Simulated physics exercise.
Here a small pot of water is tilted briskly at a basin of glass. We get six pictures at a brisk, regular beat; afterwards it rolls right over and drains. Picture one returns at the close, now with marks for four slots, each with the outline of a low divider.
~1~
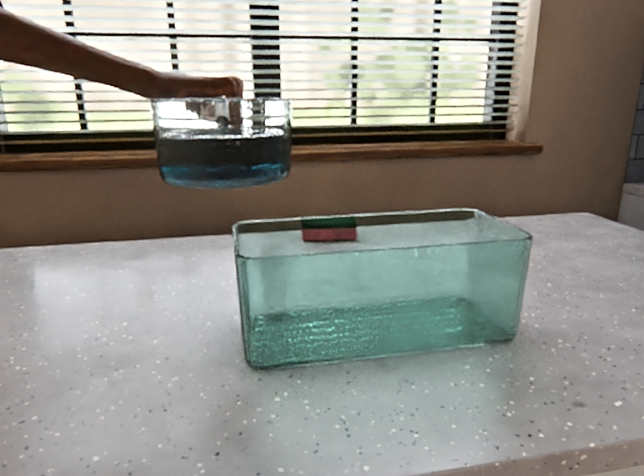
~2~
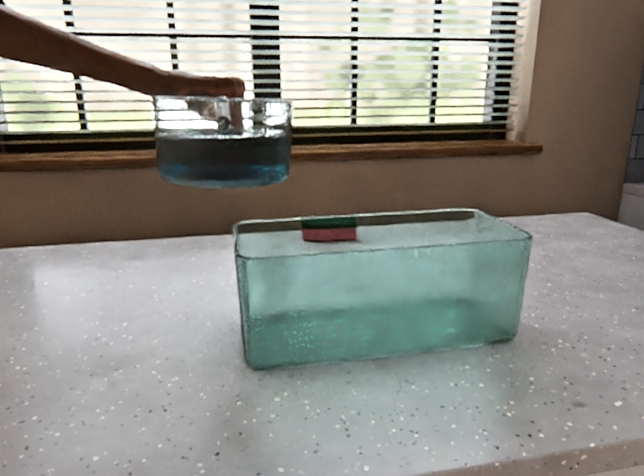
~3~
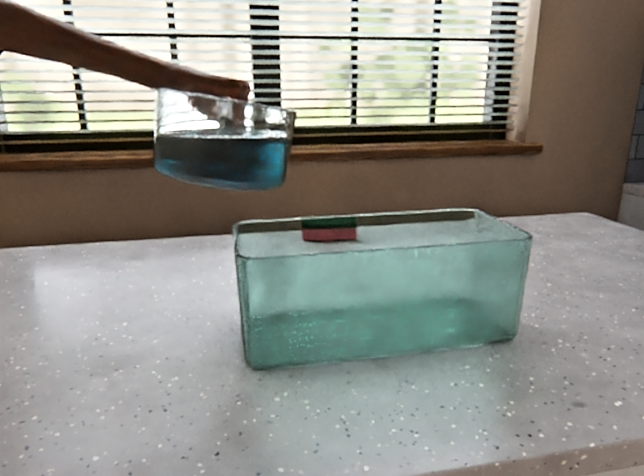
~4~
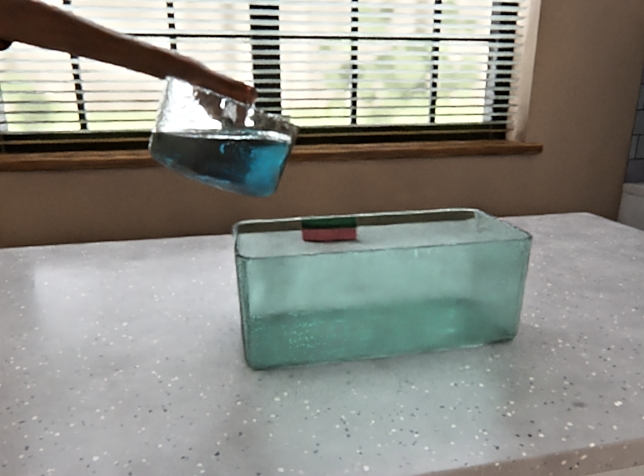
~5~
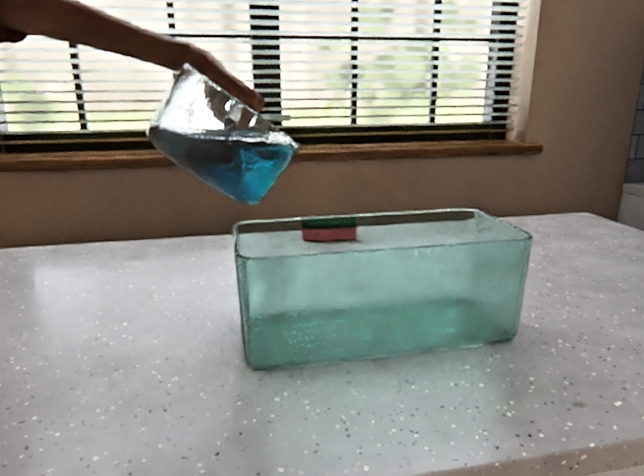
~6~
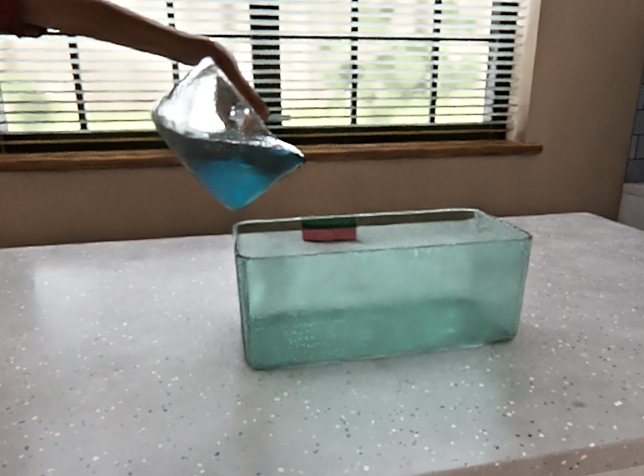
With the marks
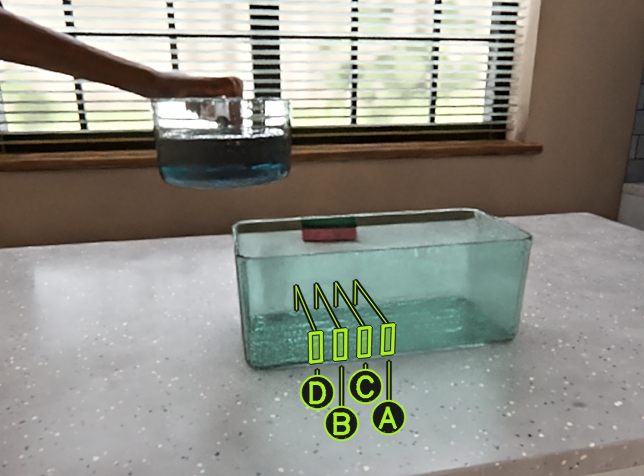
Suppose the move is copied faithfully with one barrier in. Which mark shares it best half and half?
The best position is B.
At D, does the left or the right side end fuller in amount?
More ends on the right.
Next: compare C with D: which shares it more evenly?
That would be D.
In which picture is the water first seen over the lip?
In picture 6.
On the marked copy, A at (388, 361); B at (341, 367); C at (365, 364); D at (317, 370).
If A is chosen, about 73 % ends left of the wall and 23 % right of it; 5 % is lost outside.
If B is chosen, about 50 % ends left of the wall and 47 % right of it.
If C is chosen, about 74 % ends left of the wall and 20 % right of it; 6 % is lost outside.
If D is chosen, about 31 % ends left of the wall and 68 % right of it.
